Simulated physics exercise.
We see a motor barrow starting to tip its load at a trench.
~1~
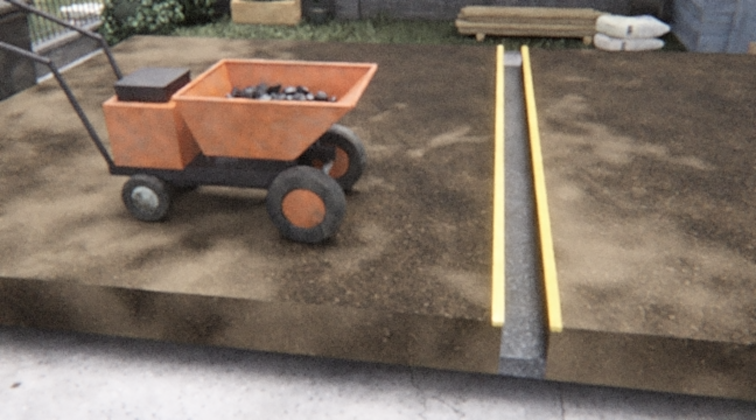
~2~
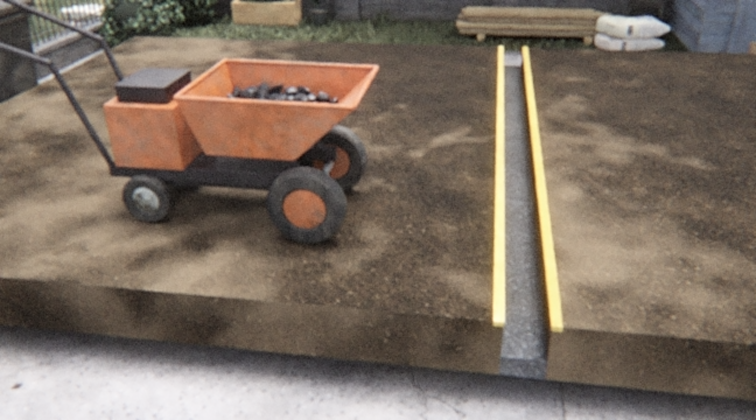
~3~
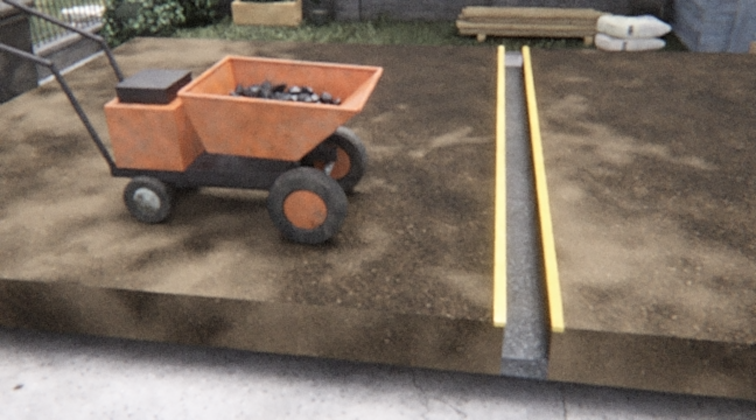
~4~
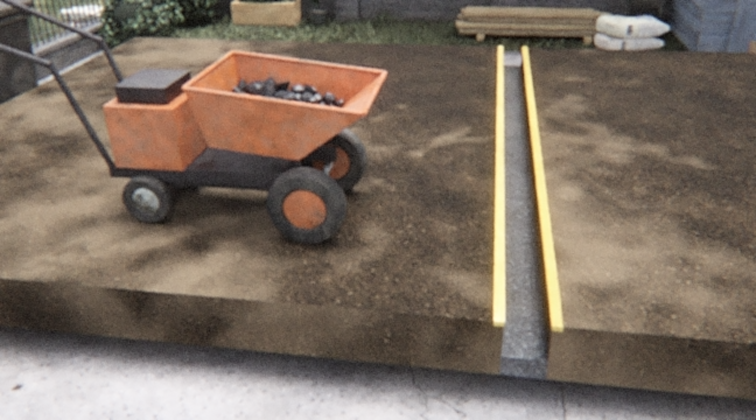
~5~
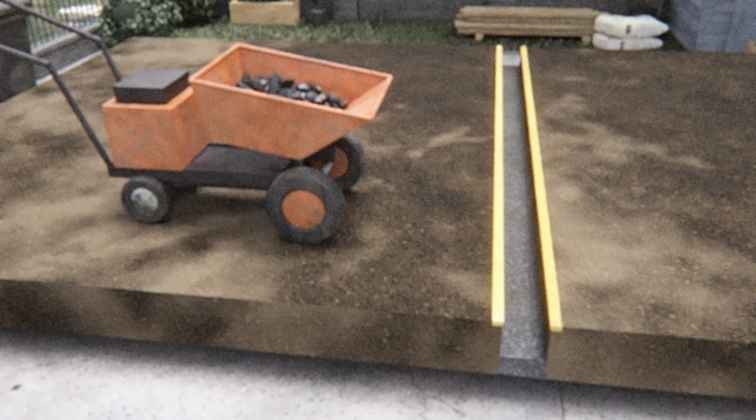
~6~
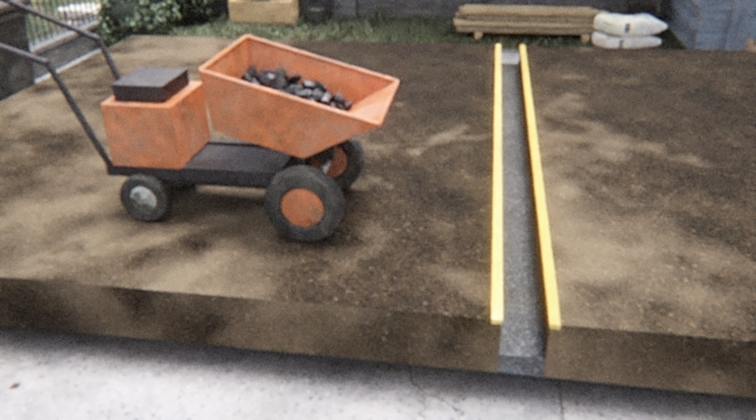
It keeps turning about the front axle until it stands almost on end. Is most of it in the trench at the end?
Between the edges lies only the smaller part of the load.
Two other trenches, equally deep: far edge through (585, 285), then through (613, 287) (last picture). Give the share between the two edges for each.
The first gives 20 %, the second 20 %.
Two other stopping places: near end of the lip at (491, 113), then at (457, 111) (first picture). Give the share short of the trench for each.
In turn 0 and 0 in a hundred.
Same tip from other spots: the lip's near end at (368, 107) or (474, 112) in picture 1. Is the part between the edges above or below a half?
At the first place below a half, at the second under half.
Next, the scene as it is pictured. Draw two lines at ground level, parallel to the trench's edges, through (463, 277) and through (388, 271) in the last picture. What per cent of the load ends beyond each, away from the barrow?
The first gives 40 %, the second 70 %.
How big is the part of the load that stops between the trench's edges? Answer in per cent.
It comes to 15 per cent or so.
Shortly afterwards, skip tipped steeply; the whole lot in the skip.
Next, skip tipped right over; the bulk in the skip; near a quarter short of the trench.
Some moments later, skip tipped right over; near a quarter in the skip; near half short of the trench; a little in or heaped over the trench.
In the end, skip tipped right over; near a quarter in the skip; near half short of the trench; near a quarter in or heaped over the trench; none at all beyond it.
